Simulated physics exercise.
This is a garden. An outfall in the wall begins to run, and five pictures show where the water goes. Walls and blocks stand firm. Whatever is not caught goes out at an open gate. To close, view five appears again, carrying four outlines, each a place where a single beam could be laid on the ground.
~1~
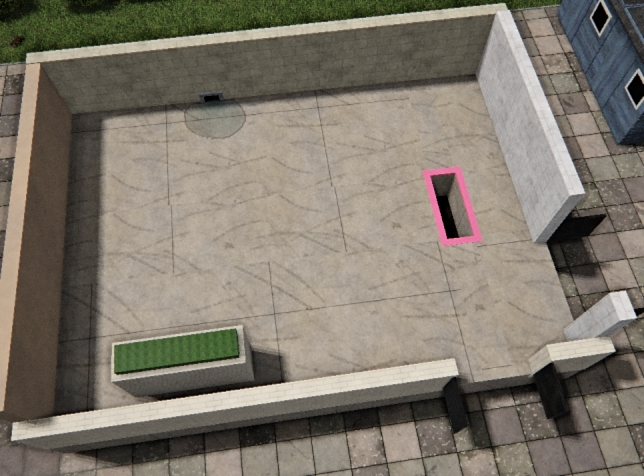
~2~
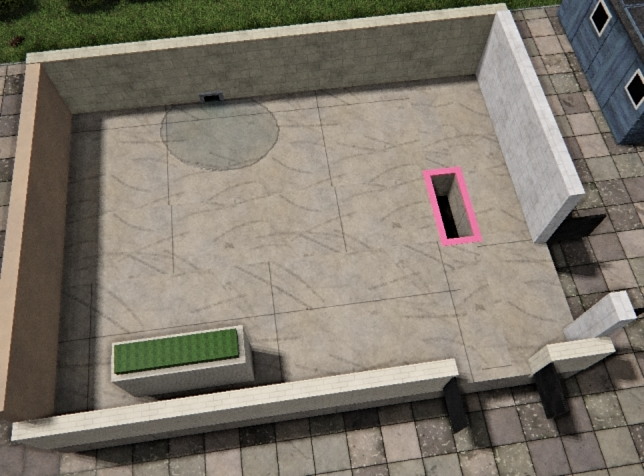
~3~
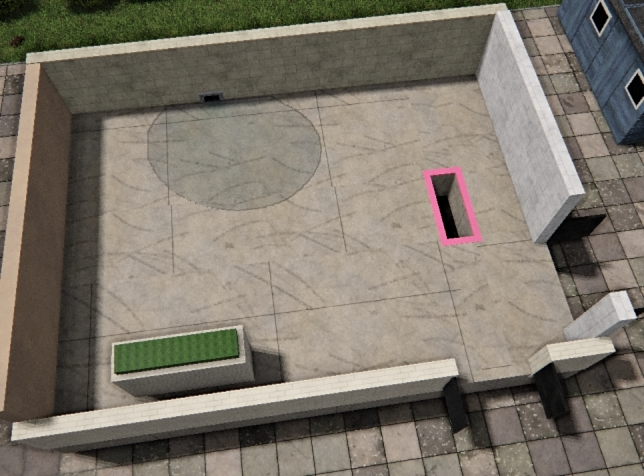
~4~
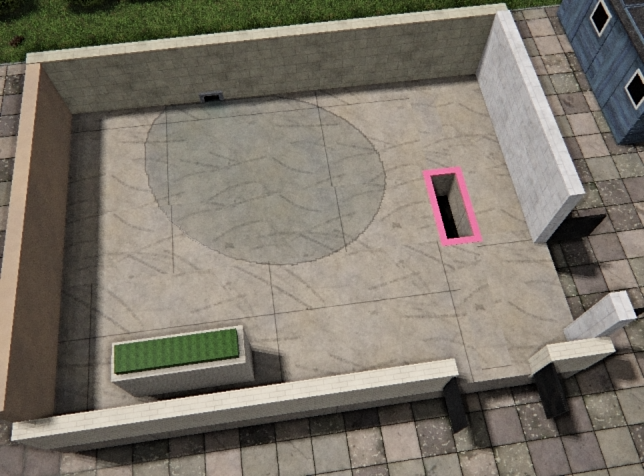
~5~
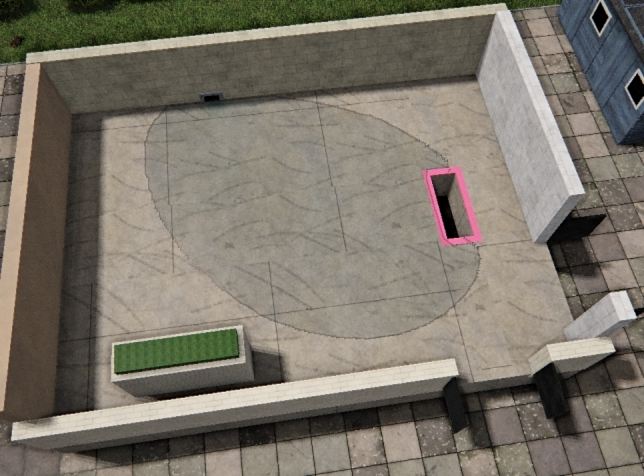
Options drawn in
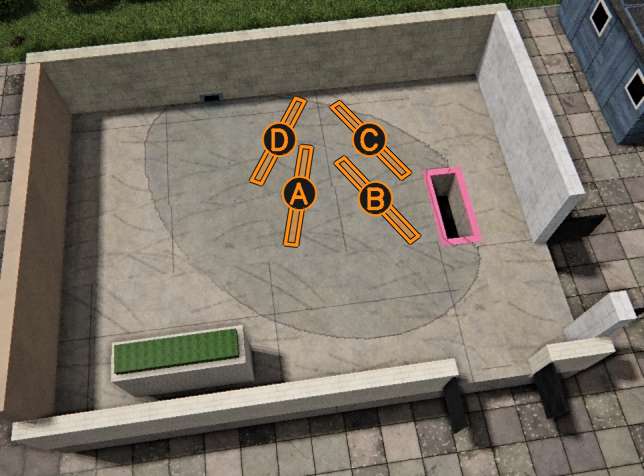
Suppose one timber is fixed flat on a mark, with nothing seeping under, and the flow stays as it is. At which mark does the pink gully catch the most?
The answer is position C.
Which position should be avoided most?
That is position D.
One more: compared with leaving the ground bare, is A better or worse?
It is worse.
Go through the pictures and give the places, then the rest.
Outfall at (212, 97); pink gully at (452, 205); open gate at (486, 366); open gate at (548, 285); front seen at (219, 133), 2 % of the ground wet; pink gully still dry, in the first picture.
Front seen at (262, 152), 6 % of the ground wet; pink gully still dry, in the second picture.
Front seen at (271, 200), 13 % of the ground wet; pink gully still dry, in the third picture.
Front seen at (323, 254), 24 % of the ground wet; pink gully still dry, in the fourth picture.
Front seen at (449, 301), 41 % of the ground wet; pink gully taking water, in the fifth picture.
On the marked copy, A from (290, 244) to (306, 146); B from (340, 160) to (414, 239); C from (335, 104) to (405, 175); D from (256, 182) to (300, 99).
Choosing A, about 13 % of the stream goes into the pink gully, about 86 % out by the gates.
Choosing B, about 11 % of the stream goes into the pink gully, about 89 % out by the gates.
Choosing C, about 27 % of the stream goes into the pink gully, about 73 % out by the gates.
Choosing D, about 6 % of the stream goes into the pink gully, about 93 % out by the gates.
